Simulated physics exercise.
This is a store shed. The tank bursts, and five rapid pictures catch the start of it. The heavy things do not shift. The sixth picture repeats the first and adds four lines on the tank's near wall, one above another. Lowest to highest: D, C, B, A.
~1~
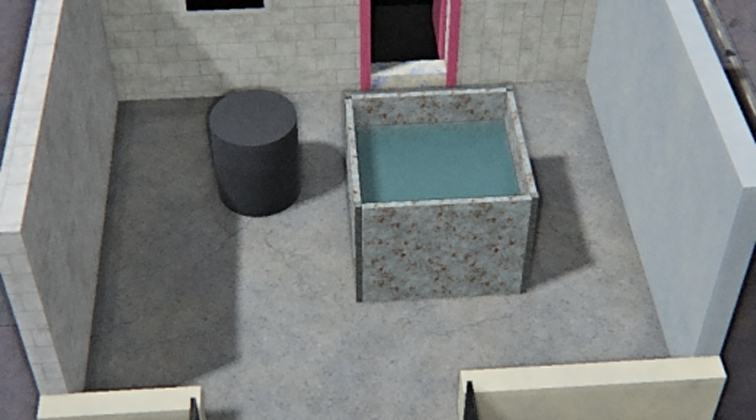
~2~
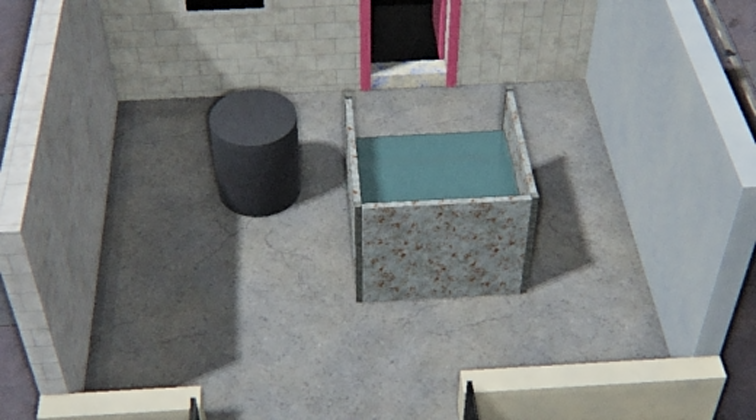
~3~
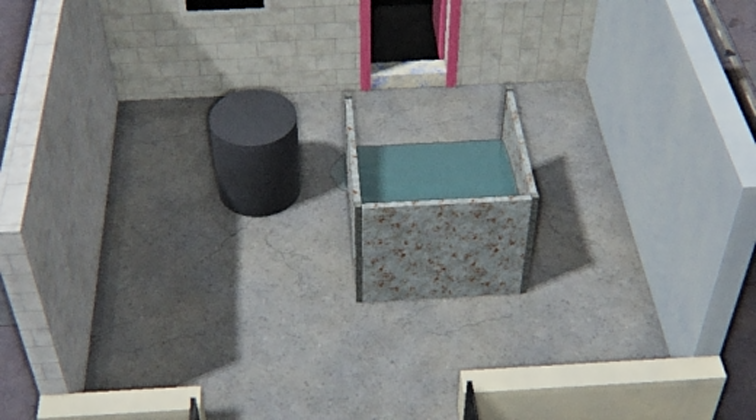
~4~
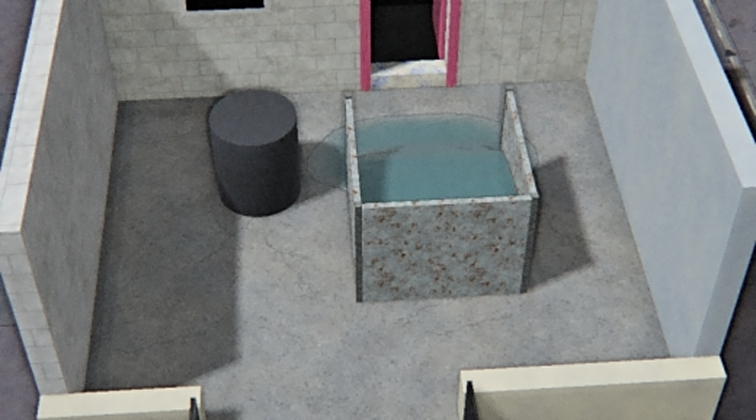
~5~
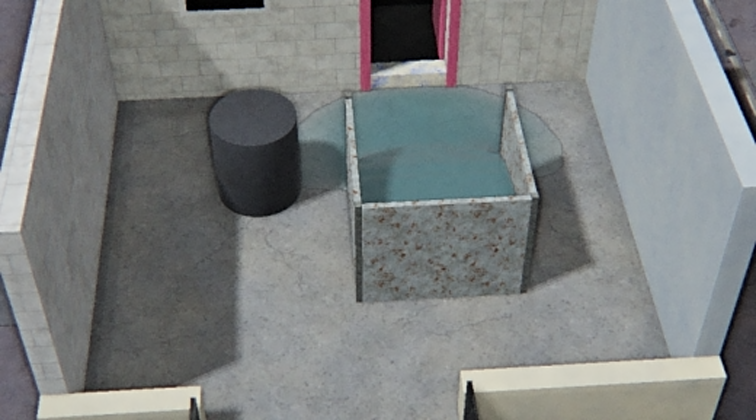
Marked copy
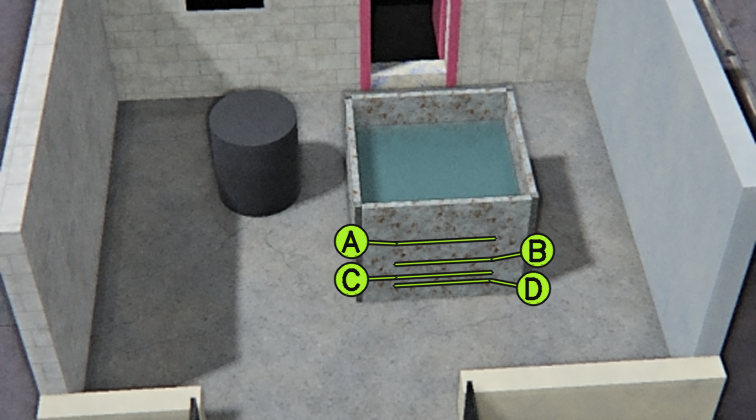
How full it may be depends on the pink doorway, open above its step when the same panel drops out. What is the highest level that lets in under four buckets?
The limit is C.
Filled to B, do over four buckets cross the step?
Yes.
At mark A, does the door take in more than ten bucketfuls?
Yes, clearly.
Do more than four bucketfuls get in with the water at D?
No.
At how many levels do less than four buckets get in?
Two of the four.
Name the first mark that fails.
B.
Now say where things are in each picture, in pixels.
Water in the tank at rest, its middle at (436, 172); foot of the pink doorway at (408, 87); open gate at (331, 375), in the first frame.
Water covers 2 % of the ground, its front hidden from here, in the second frame.
Water covers 5 % of the ground, its front hidden from here, in the third frame.
Water covers 10 % of the ground, its front hidden from here, in the fourth frame.
Water covers 18 % of the ground, its front hidden from here, in the fifth frame.
On the marked copy, A at (445, 241); B at (444, 261); C at (443, 274); D at (442, 283); from the bottom up D, C, B, A.
For mark A, dozens of bucketfuls pour in.
For mark B, about 9 bucketfuls get in.
For mark C, a splash gets over, under a bucket.
For mark D, nothing gets over.
